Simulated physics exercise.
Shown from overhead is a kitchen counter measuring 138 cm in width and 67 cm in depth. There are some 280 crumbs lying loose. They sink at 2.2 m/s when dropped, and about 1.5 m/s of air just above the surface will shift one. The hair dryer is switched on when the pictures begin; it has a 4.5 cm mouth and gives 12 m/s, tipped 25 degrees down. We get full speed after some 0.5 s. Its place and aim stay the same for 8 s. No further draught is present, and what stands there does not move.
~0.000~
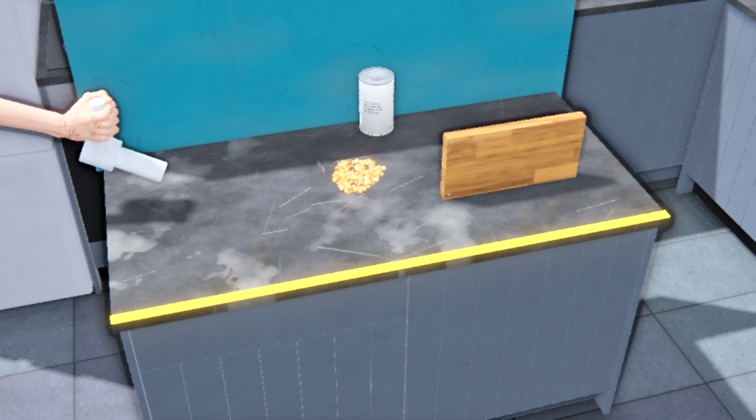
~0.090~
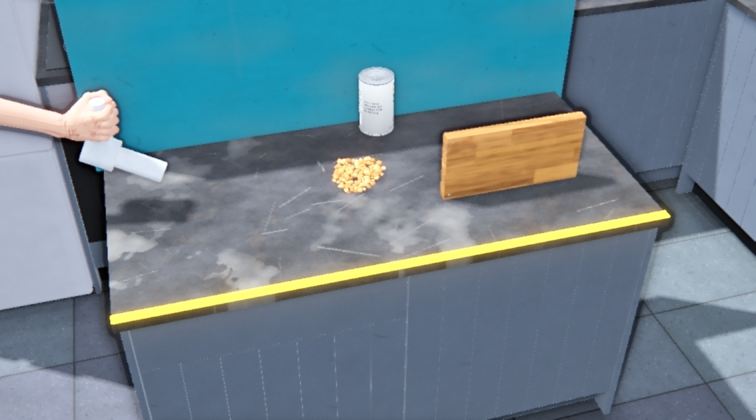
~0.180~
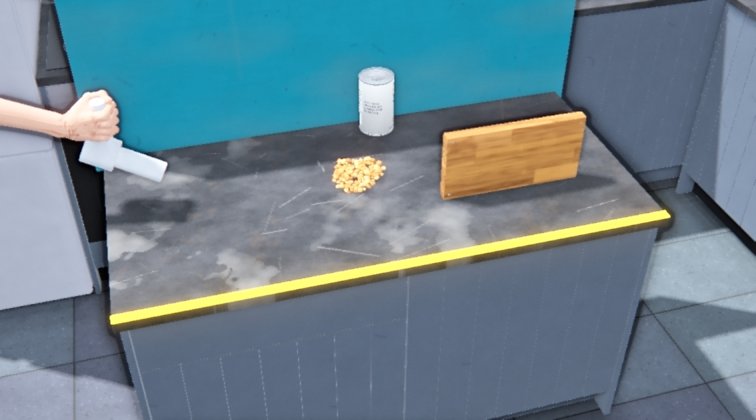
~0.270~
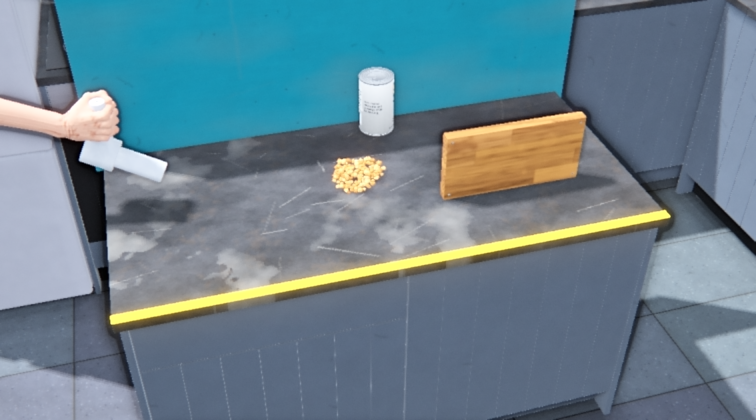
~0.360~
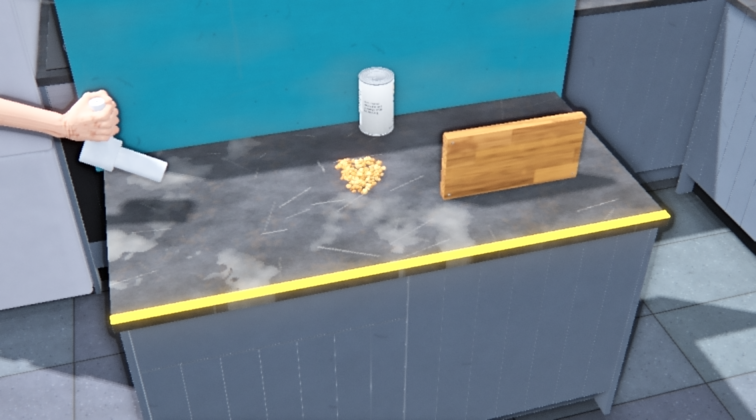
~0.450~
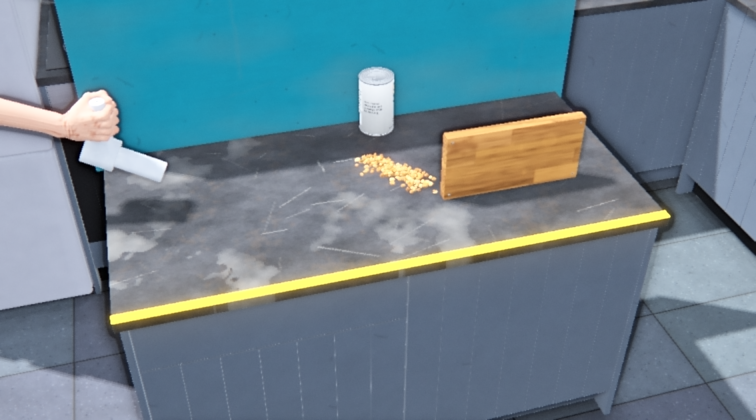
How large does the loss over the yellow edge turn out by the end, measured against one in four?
By the end it is not above one in four.
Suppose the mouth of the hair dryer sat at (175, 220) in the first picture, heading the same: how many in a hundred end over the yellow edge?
Then about 0 %.
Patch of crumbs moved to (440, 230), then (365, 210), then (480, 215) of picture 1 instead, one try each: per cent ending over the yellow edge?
In turn: 100 per cent, 70 per cent, 80 per cent.
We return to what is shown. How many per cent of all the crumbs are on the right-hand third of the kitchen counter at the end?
Roughly 2 in a hundred.
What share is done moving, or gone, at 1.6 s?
100 %.
After 1.6 s, 4 % are on the move or not yet settled, 0 % are over the yellow edge.
After 2.6 s, 3 % are on the move or not yet settled, 0 % are over the yellow edge.
After 4.4 s, 3 % are on the move or not yet settled, 0 % are over the yellow edge.
After 8.0 s, at the end, 0 % are over the yellow edge.
